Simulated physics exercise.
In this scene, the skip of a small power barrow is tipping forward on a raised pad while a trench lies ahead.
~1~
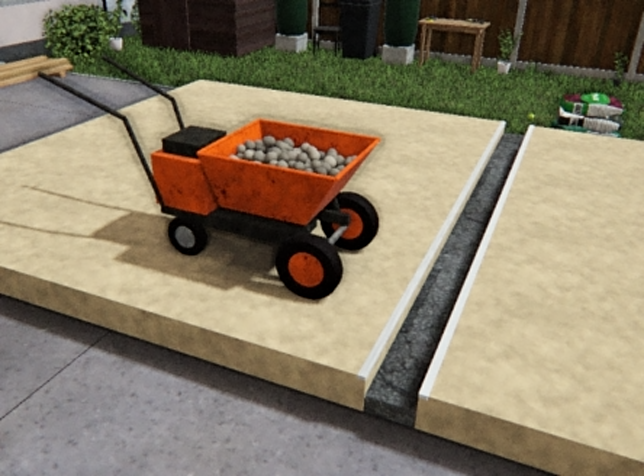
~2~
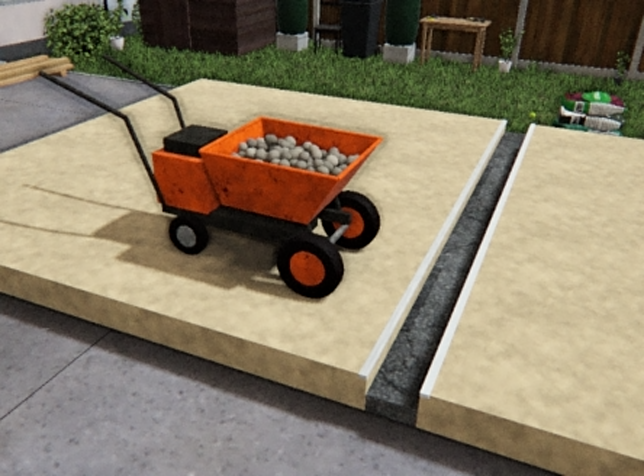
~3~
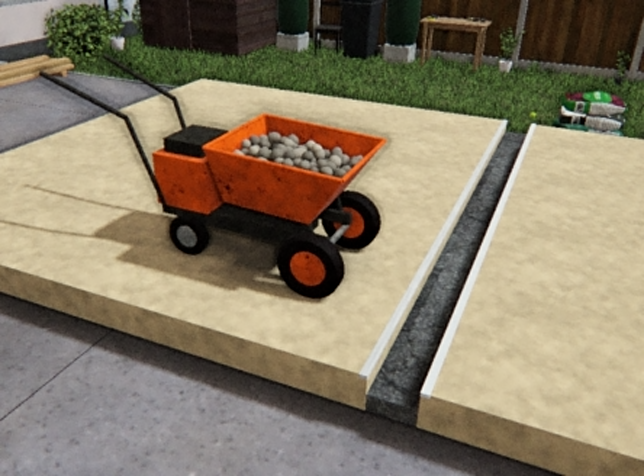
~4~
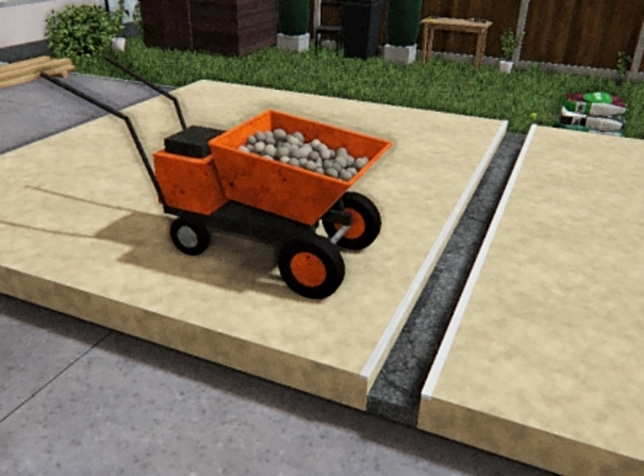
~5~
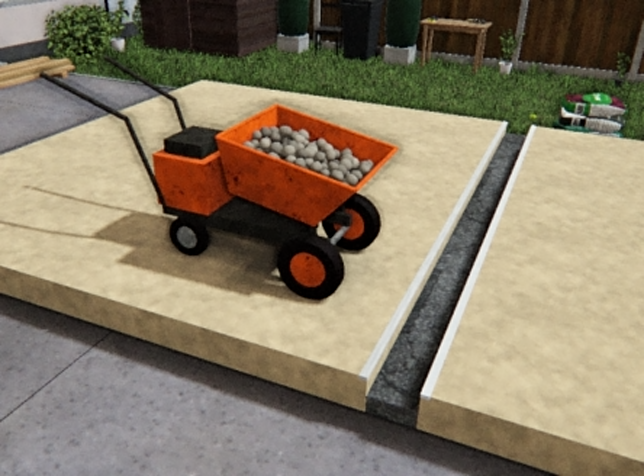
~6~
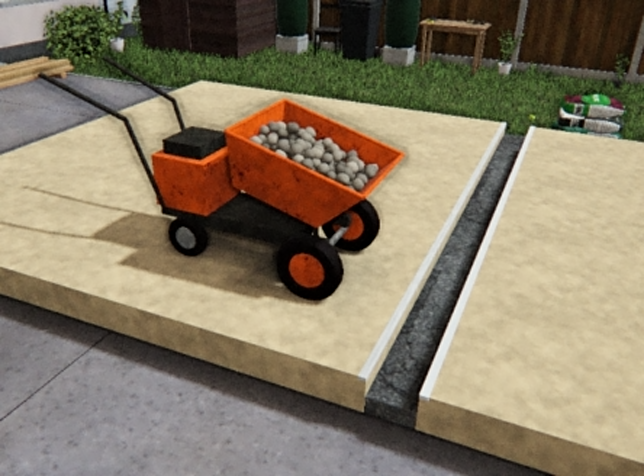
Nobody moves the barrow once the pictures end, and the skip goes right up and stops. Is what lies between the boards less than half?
No, it is more than half.
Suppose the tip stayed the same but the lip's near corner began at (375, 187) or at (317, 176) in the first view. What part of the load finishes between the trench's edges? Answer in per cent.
Roughly 0 and 60 percent respectively.
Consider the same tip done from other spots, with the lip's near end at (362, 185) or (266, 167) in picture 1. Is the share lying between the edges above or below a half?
Trial 1 falls short of half, trial 2 falls short of half.
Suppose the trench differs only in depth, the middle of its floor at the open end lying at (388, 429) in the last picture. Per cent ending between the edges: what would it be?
80 per cent, roughly.
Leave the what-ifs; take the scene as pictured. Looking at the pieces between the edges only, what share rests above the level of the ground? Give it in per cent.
It works out at about 40 percent.
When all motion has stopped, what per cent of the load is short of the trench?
It works out to roughly 0 percent.
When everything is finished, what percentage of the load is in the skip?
I'd put it near 10 percent.
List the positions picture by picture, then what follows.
The first picture shows lip of the skip near (335, 180), level; top of the load near (293, 164), river pebbles; first edge of the trench near (380, 343); far edge near (438, 359), the trench under half as wide as the skip, and shallow for its width.
The second picture shows lip of the skip near (338, 179), level; top of the load near (295, 163).
The third picture shows lip of the skip near (342, 181), tipped barely; top of the load near (287, 160).
The fourth picture shows lip of the skip near (349, 185), tipped a little; top of the load near (287, 149).
The fifth picture shows lip of the skip near (356, 191), tipped a little; top of the load near (283, 155).
The sixth picture shows lip of the skip near (363, 198), tipped clearly; top of the load near (285, 146); first edge of the trench near (381, 344); far edge near (439, 360).
Shortly afterwards, skip tipped steeply; the whole lot in the skip.
Next, skip tipped right over; the bulk in the skip; a little in or heaped over the trench; only a few beyond it; only a few falling.
Some moments later, skip tipped right over; near a quarter in the skip; near half in or heaped over the trench; near a quarter beyond it.
In the end, skip tipped right over; a little in the skip; near two thirds in or heaped over the trench; near a quarter beyond it.
